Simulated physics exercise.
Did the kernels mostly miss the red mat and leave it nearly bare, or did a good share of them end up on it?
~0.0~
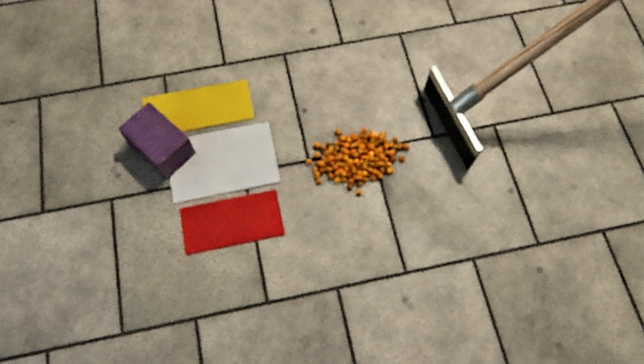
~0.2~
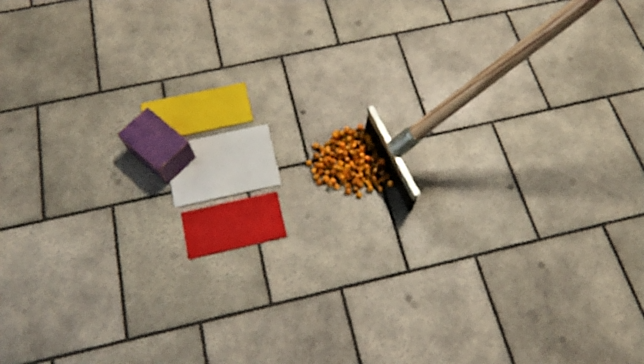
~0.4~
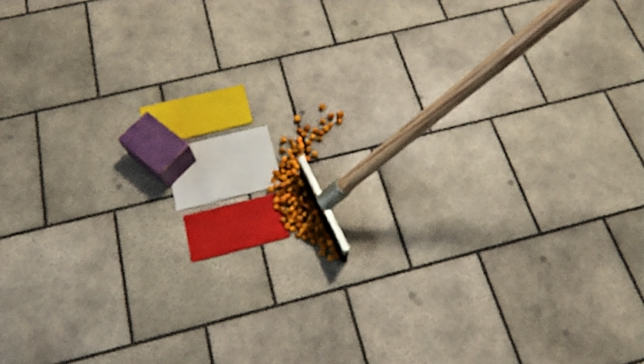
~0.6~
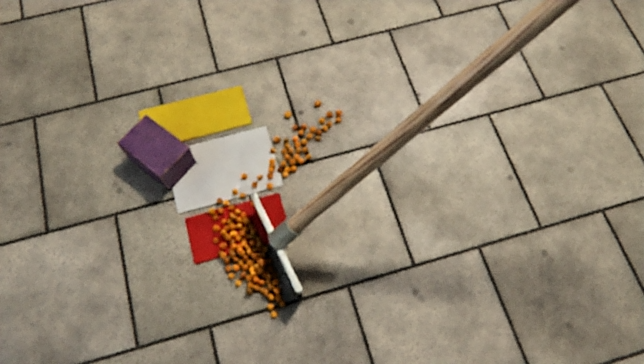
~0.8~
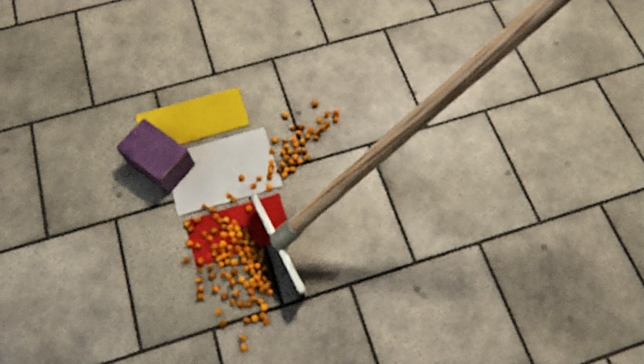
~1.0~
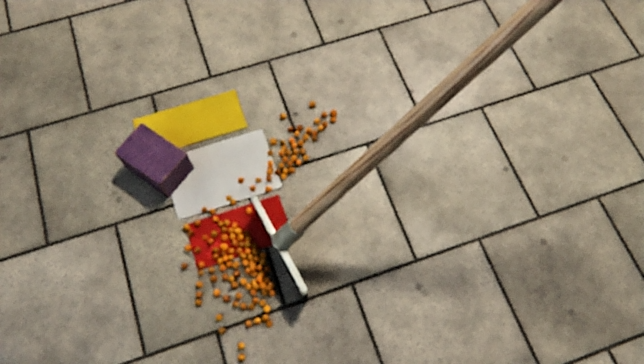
A good share of the kernels ended up on the red mat, while fewer lay on the white mat and the yellow mat stayed clear.
